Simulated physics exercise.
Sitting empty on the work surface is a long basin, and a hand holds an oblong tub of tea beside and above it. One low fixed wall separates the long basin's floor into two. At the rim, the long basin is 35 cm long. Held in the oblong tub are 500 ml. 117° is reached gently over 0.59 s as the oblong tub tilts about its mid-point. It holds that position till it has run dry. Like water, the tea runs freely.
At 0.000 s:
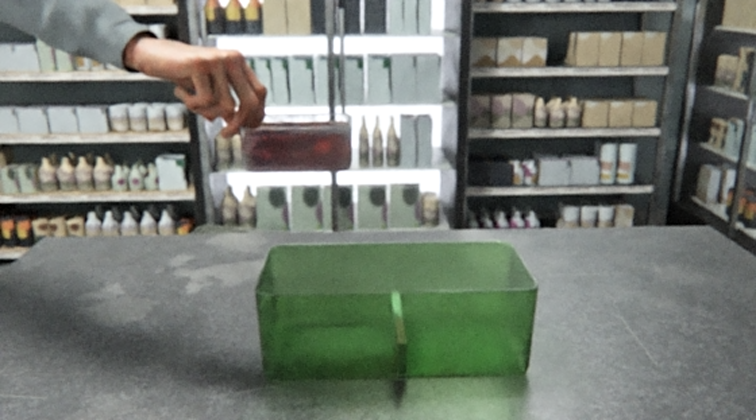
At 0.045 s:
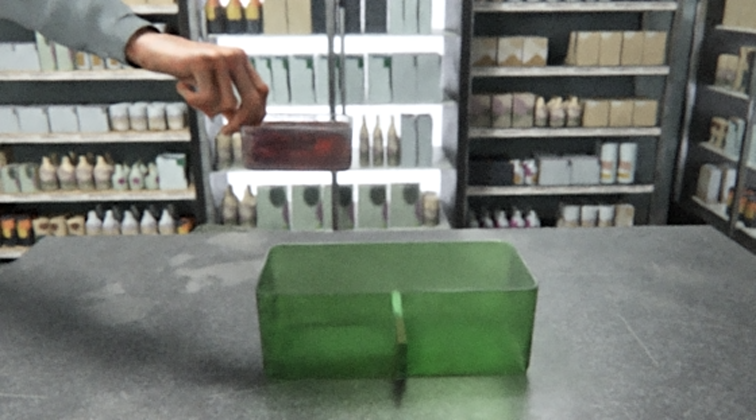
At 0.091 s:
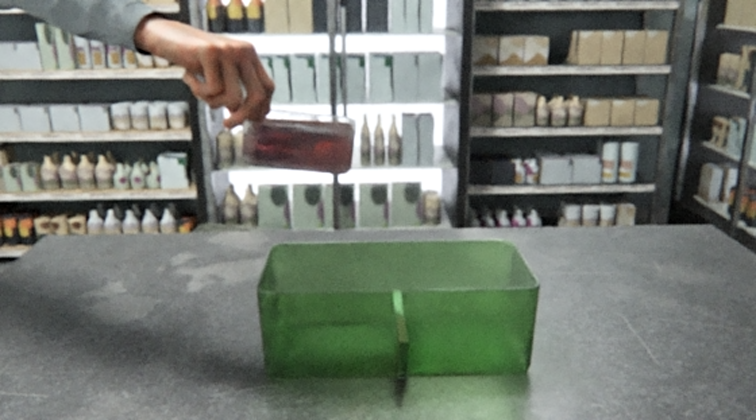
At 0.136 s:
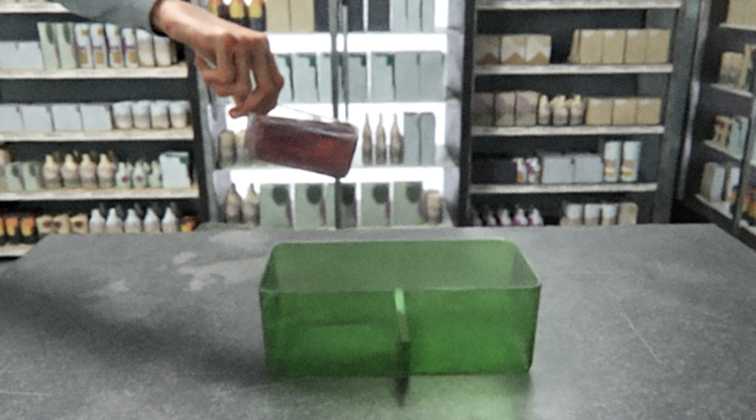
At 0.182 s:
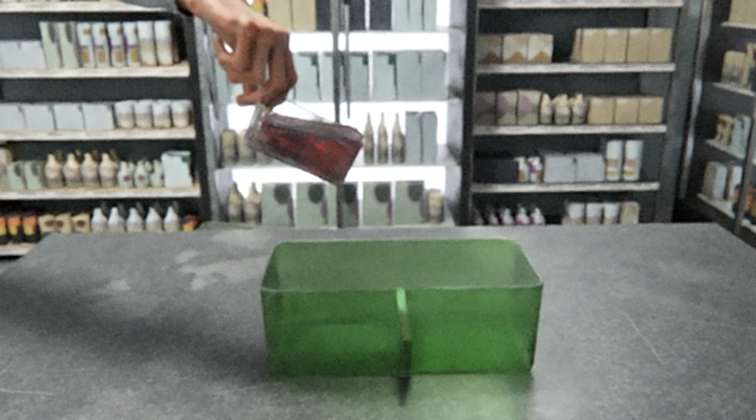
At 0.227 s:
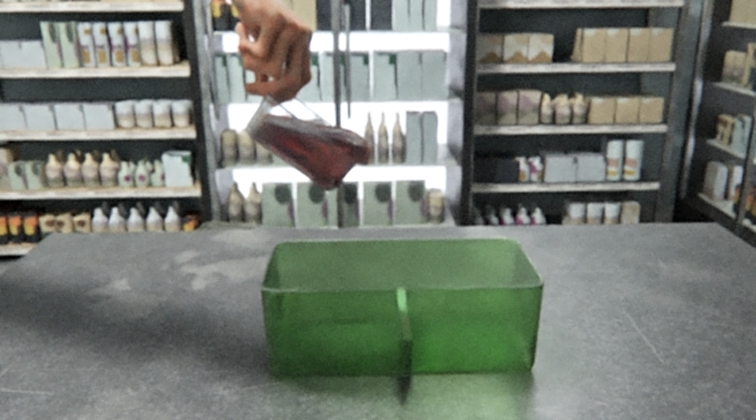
To begin with, a hand at the upper left holds a clear oblong tub of dark red liquid nearly level above an empty green basin on a grey work surface. The hand then moves right and tilts the tub increasingly steeply, lowering its right end as the liquid shifts that way.
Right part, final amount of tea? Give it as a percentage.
56 per cent.
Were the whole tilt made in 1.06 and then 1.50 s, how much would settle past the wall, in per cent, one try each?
70 then 70 %.
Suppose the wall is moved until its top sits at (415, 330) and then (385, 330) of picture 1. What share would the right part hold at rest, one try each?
30 then 70 %.
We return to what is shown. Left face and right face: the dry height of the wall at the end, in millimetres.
It's around 40 mm on the left side and around 38 mm on the right side.
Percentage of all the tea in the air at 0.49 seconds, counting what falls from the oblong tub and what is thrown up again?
My guess is roughly 42 %.
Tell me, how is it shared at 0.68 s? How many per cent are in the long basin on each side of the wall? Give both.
Lab note: Left near 40 %, right near 56.
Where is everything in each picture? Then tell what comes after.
In the first frame, it leans 0°; its right rim is at (351, 122); the tea meets the walls at (247, 128) and (350, 127); the long basin's rim runs from (263, 269) to (524, 264); the wall's top is at (399, 316).
In the second frame, it leans 2°; its right rim is at (352, 123); the tea meets the walls at (248, 127) and (351, 127).
In the third frame, it leans 7°; its right rim is at (355, 127); the tea meets the walls at (249, 124) and (352, 128).
In the fourth frame, it leans 15°; its right rim is at (358, 134); the tea meets the walls at (253, 122) and (357, 129).
In the fifth frame, it leans 25°; its right rim is at (359, 143); the tea meets the walls at (255, 120) and (359, 138); 4 per cent is over the edge.
In the sixth frame, it leans 38°; its right rim is at (358, 154); the tea meets the walls at (253, 118) and (343, 136); 12 per cent is over the edge.
By 0.49 s the tilt is 108° and 5 per cent is still to pour, 16 is left of the wall and 37 right of it.
By 0.68 s the tilt is 117° and 0 per cent is still to pour, 40 is left of the wall and 57 right of it.
By 0.87 s the tilt is 117° and 0 per cent is still to pour, 43 is left of the wall and 55 right of it.
By 1.09 s the tilt is 117° and 0 per cent is still to pour, 43 is left of the wall and 56 right of it.
At rest 43 per cent lies left of the wall, 56 right of it and 1 outside.
